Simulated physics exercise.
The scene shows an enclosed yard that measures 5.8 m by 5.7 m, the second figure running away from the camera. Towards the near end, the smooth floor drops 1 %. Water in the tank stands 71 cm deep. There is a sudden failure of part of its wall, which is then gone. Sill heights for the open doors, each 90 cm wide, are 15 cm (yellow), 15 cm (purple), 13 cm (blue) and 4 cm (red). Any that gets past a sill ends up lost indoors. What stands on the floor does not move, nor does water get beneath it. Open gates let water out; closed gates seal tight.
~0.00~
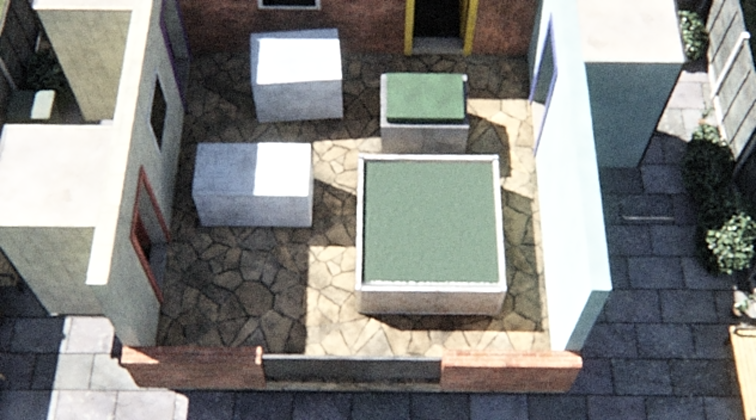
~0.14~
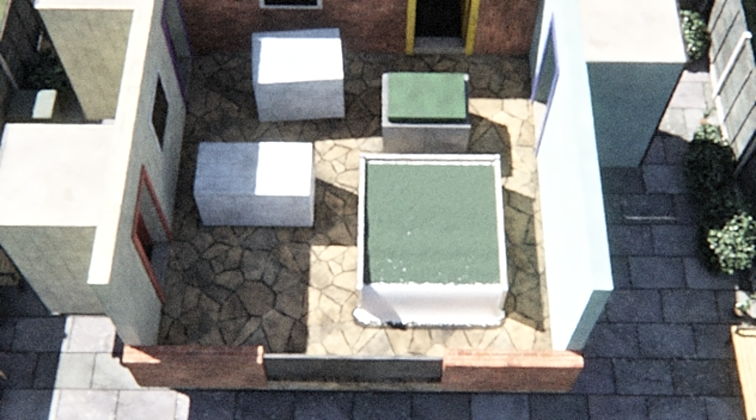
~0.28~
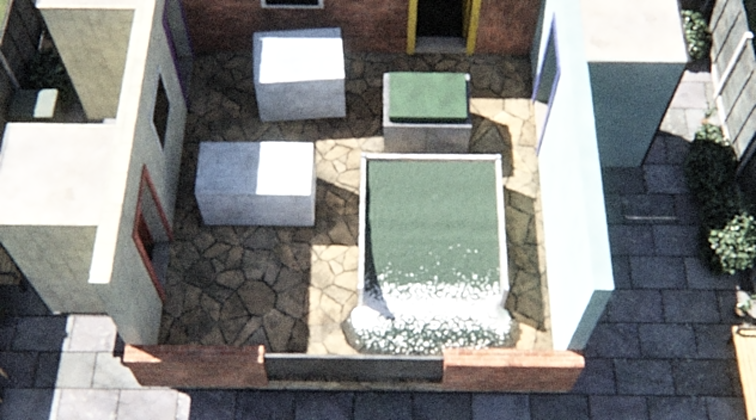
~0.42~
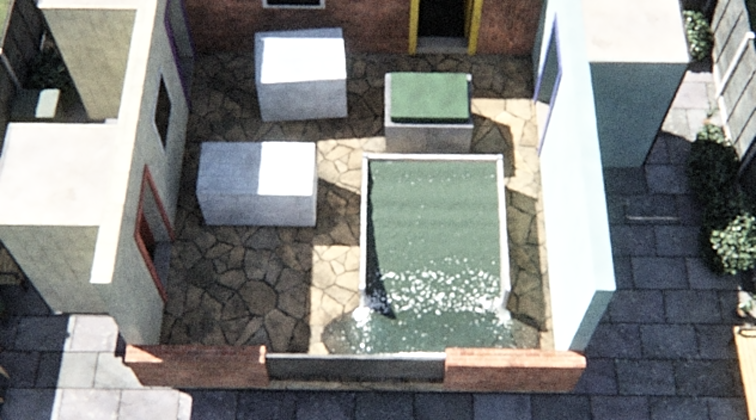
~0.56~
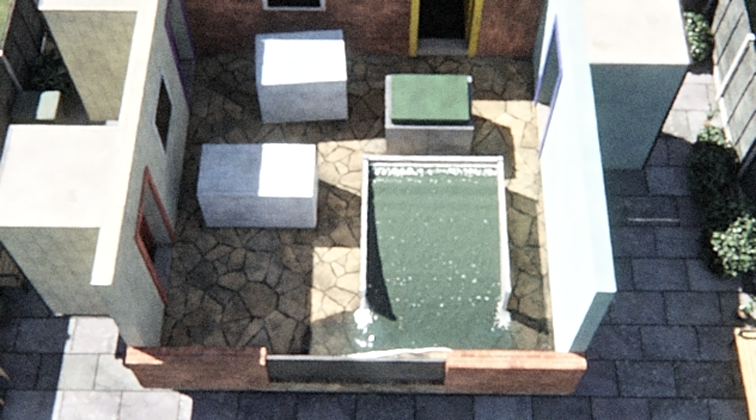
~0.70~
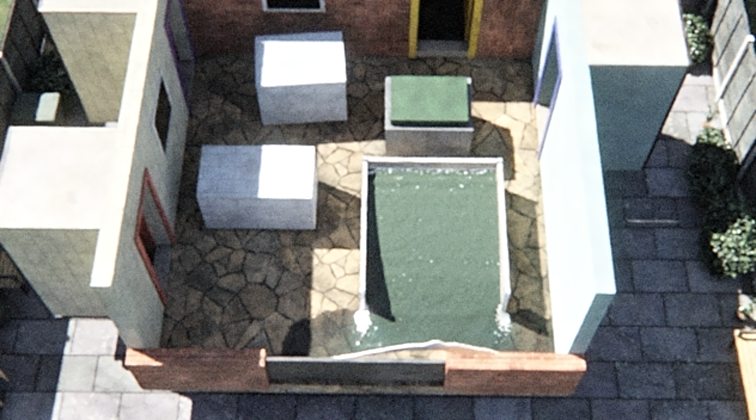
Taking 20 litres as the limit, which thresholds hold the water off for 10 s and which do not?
At the yellow door the amount will stay short of the limit; at the purple door the amount will stay short of the limit; at the blue door the amount will stay short of the limit; at the red door the amount will climb above the limit.
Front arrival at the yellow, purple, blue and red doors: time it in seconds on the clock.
Yellow = 3.0 s, purple = 3.4 s, blue = 2.2 s, red = 1.8 s.
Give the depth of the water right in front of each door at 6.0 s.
You'd get yellow at 9 cm, purple at 11 cm, blue at 5 cm, and red at 13 cm.
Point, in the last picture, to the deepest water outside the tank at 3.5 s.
You'll find it around (521, 71).
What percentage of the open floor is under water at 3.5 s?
65 %.
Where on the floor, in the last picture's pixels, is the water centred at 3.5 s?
Centre: Approx. (399, 259) px.
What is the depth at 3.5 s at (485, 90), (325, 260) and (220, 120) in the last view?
I'd read it as roughly 5, 0 and 3 cm, in that order.
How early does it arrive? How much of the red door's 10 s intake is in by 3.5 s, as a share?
Fraction in by then: Around 40 per cent.
After 1.4 s water covers 25 % of the floor and is deepest (66 cm) near (543, 372); yellow door not reached, purple door not reached, blue door not reached, red door not reached.
After 2.2 s water covers 45 % of the floor and is deepest (50 cm) near (543, 372); yellow door not reached, purple door not reached, blue door 3 cm at the sill, 0 L in, red door 18 cm at the sill, 16 L in.
After 3.5 s water covers 65 % of the floor and is deepest (37 cm) near (521, 71); yellow door 14 cm at the sill, 0 L in, purple door 2 cm at the sill, 0 L in, blue door 12 cm at the sill, 0 L in, red door 16 cm at the sill, 126 L in.
After 6.0 s water covers 95 % of the floor and is deepest (22 cm) near (543, 372); yellow door 9 cm at the sill, 2 L in, purple door 11 cm at the sill, 0 L in, blue door 5 cm at the sill, 1 L in, red door 13 cm at the sill, 228 L in.
After 10.0 s water covers 100 % of the floor and is deepest (16 cm) near (158, 367); yellow door 11 cm at the sill, 2 L in, purple door 9 cm at the sill, 1 L in, blue door 8 cm at the sill, 1 L in, red door 11 cm at the sill, 329 L in.
